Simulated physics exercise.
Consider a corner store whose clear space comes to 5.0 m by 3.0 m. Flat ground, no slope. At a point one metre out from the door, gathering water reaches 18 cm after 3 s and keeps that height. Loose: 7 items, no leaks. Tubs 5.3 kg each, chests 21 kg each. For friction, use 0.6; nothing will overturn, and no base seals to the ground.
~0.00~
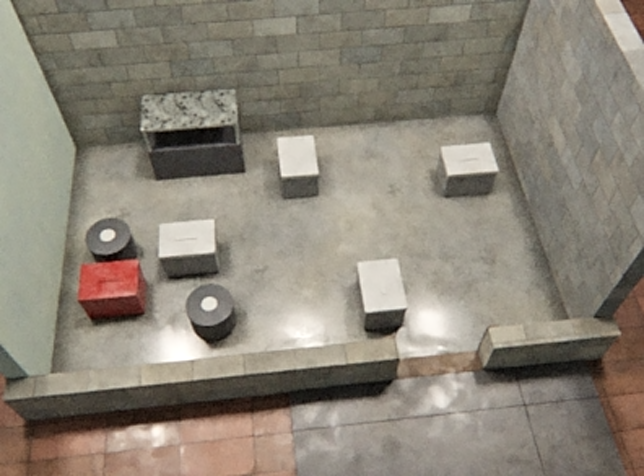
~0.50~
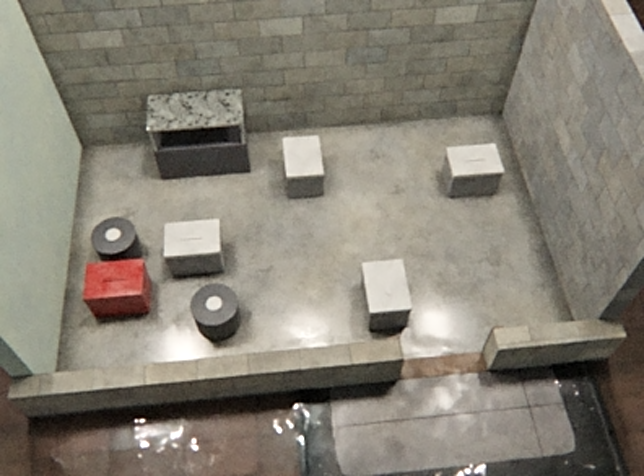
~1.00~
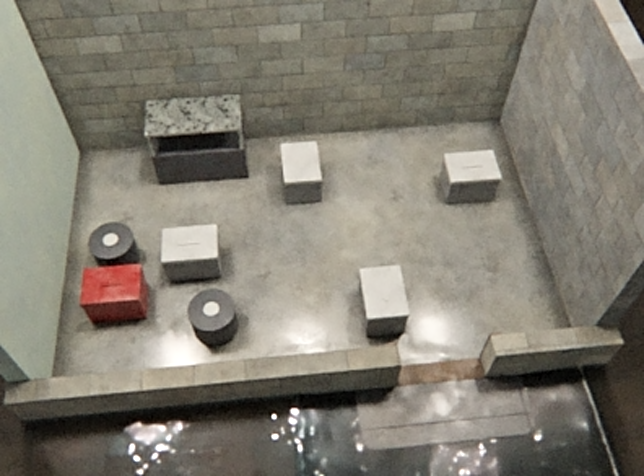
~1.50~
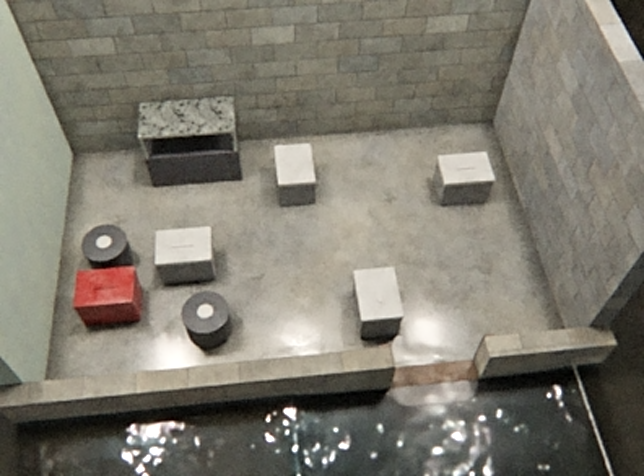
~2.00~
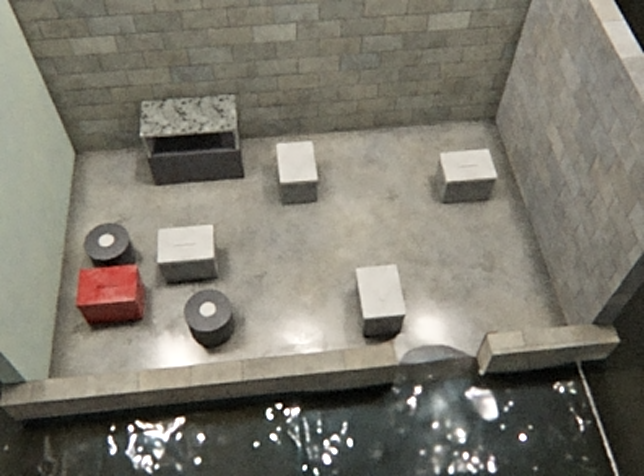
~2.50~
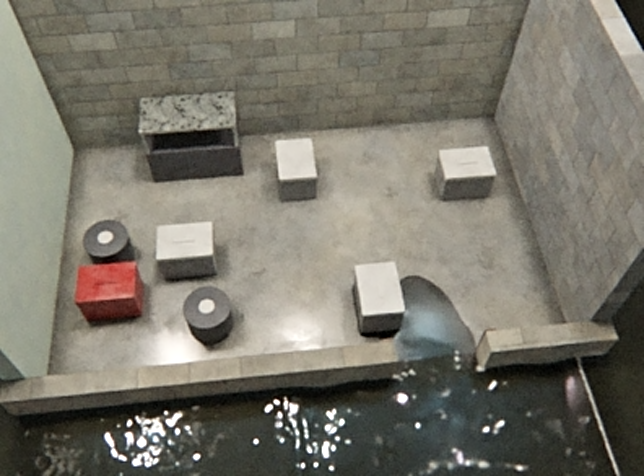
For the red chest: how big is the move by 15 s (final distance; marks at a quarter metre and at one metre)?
It keeps close.
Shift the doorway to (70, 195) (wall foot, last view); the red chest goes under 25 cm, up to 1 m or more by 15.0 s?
Red chest: No real movement.
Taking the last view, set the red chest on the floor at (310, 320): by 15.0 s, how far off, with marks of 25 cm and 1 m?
It holds its place.
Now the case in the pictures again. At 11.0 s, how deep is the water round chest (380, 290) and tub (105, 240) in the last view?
Around 7 cm and 3 cm.
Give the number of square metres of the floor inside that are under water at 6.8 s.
About 10.0 m2.
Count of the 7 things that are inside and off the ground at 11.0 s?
By my count, 2.
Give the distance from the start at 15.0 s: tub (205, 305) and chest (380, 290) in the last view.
40 cm, 10 cm.
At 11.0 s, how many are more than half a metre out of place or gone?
The answer is 1.
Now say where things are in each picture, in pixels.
In the first picture, the red chest at (108, 280) rests on the ground; water covers 0.0 m2; 0 of 7 have shifted.
In the second picture, the red chest at (114, 279) rests on the ground; water covers 0.0 m2; 0 of 7 have shifted.
In the third picture, the red chest at (111, 284), on the bottom; 0.0 m2 under water; 0 of 7 have shifted.
In the fourth picture, the red chest at (104, 286) rests on the ground; water covers 0.0 m2; 0 of 7 have shifted.
In the fifth picture, the red chest at (107, 285) rests on the ground; water covers 0.1 m2; 0 of 7 have shifted.
In the sixth picture, the red chest at (106, 282), on the bottom; water covers 0.5 m2; 0 of 7 have shifted.
After 3.5 s the red chest is near (106, 282), 0.0 m from its start, aground; 0 afloat.
After 6.8 s the red chest is near (106, 282), 0.0 m from its start, aground; 0 afloat.
After 11.0 s the red chest is near (106, 282), 0.0 m from its start, aground; 2 afloat.
After 15.0 s the red chest is near (106, 282), 0.0 m from its start, aground; 3 afloat.
